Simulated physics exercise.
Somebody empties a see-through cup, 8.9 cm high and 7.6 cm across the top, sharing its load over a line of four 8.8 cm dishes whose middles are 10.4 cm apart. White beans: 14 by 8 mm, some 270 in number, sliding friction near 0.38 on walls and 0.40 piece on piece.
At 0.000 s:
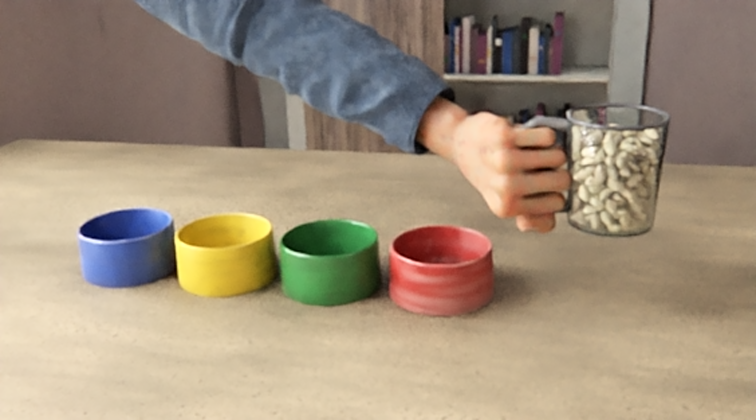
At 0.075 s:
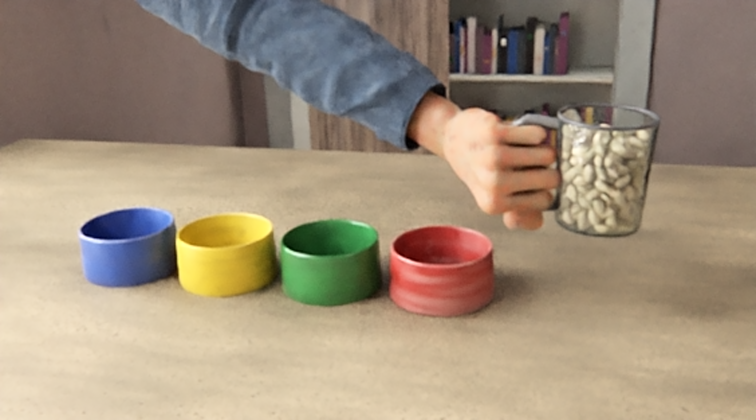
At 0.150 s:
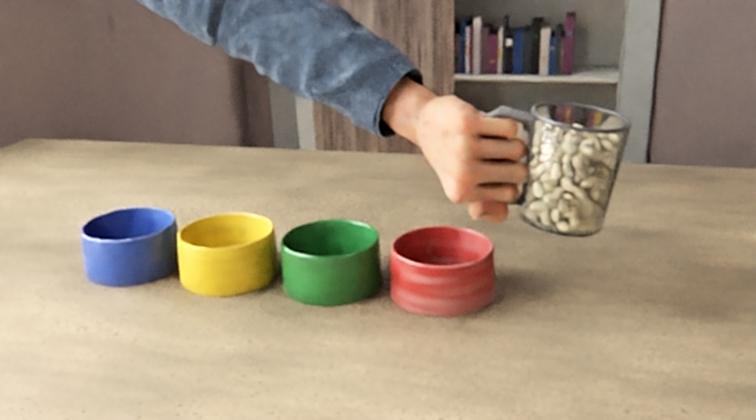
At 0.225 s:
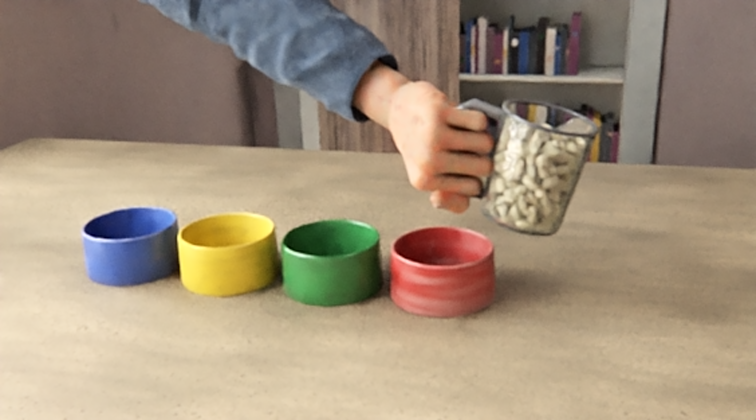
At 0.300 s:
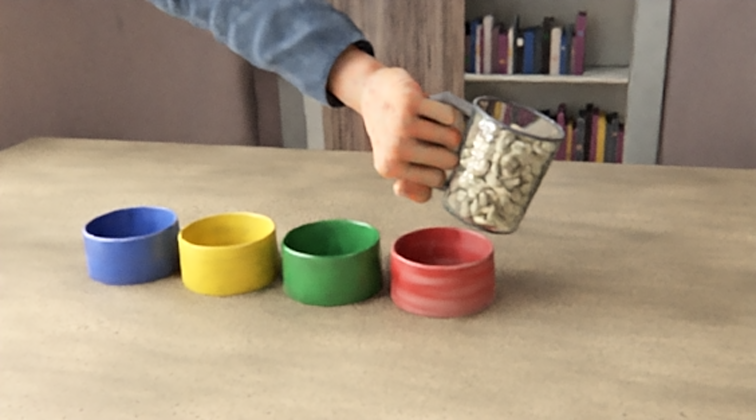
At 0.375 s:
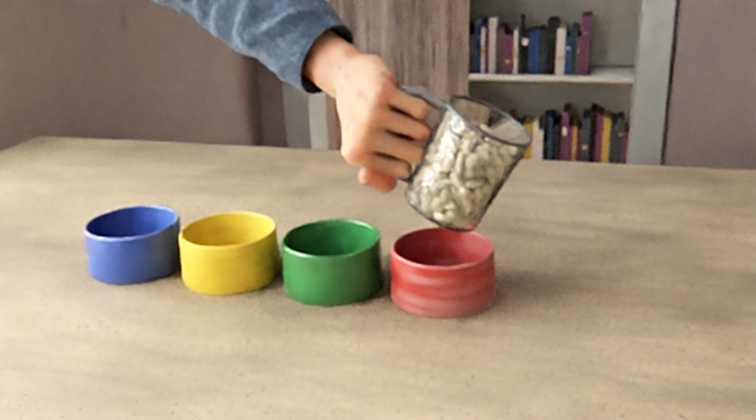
A hand in a blue sleeve held a clear cup full of white beans and moved it left, gradually tilting it, until it was above the red dish in a row of four colourful dishes.
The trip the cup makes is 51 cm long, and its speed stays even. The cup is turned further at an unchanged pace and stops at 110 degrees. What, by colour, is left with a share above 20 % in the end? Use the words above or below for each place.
Red: Below; blue: Above; green: Below; yellow: Below; counter: Below.
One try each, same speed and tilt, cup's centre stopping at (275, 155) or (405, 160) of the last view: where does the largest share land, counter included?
Green; red.
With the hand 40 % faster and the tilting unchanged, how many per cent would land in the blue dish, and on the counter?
In that case: Blue 100, and counter 0.
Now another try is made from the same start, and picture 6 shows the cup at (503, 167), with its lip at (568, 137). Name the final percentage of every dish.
The red dish keeps 0, the blue dish 80, the green dish 0 and the yellow dish 10.
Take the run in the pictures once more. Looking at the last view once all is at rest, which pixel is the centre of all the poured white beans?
Roughly pixel (136, 240).
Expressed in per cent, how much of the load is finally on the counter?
Roughly 5 in a hundred.
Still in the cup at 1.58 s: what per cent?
Close to 55 per cent of the load, I'd guess.
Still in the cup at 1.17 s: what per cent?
That would be some 95 per cent.
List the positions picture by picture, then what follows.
In the first frame, cup at (614, 170), tilt 0 degrees, lip at (668, 118), moved 0.0 cm; middle of the pieces at (618, 175); red dish at (441, 245); green dish at (329, 238); yellow dish at (224, 231); blue dish at (126, 225).
In the second frame, cup at (603, 170), tilt 2 degrees, lip at (659, 120), moved 0.9 cm; middle of the pieces at (607, 175).
In the third frame, cup at (570, 169), tilt 8 degrees, lip at (630, 124), moved 3.5 cm; middle of the pieces at (574, 175).
In the fourth frame, cup at (535, 168), tilt 14 degrees, lip at (597, 130), moved 6.4 cm; middle of the pieces at (538, 174).
In the fifth frame, cup at (499, 167), tilt 20 degrees, lip at (564, 136), moved 9.3 cm; middle of the pieces at (502, 173).
In the sixth frame, cup at (464, 165), tilt 27 degrees, lip at (530, 142), moved 12.3 cm; middle of the pieces at (466, 172); red dish at (443, 247); green dish at (331, 238); yellow dish at (228, 230); blue dish at (132, 222). Its pace works out near 85 degrees a second; the hand travels 39 cm a second.
After 0.85 s, tilt 67 degrees; cup holds 100 %.
Then, at 1.17 s, tilt 94 degrees; cup holds 95 %, yellow 5 %.
Then, at 1.58 s, tilt 110 degrees; cup holds 55 %, blue 35 %, yellow 5 %.
In the end, at 2.9 s, red 0 %, blue 90 %, green 0 %, yellow 5 %, counter 5 %.
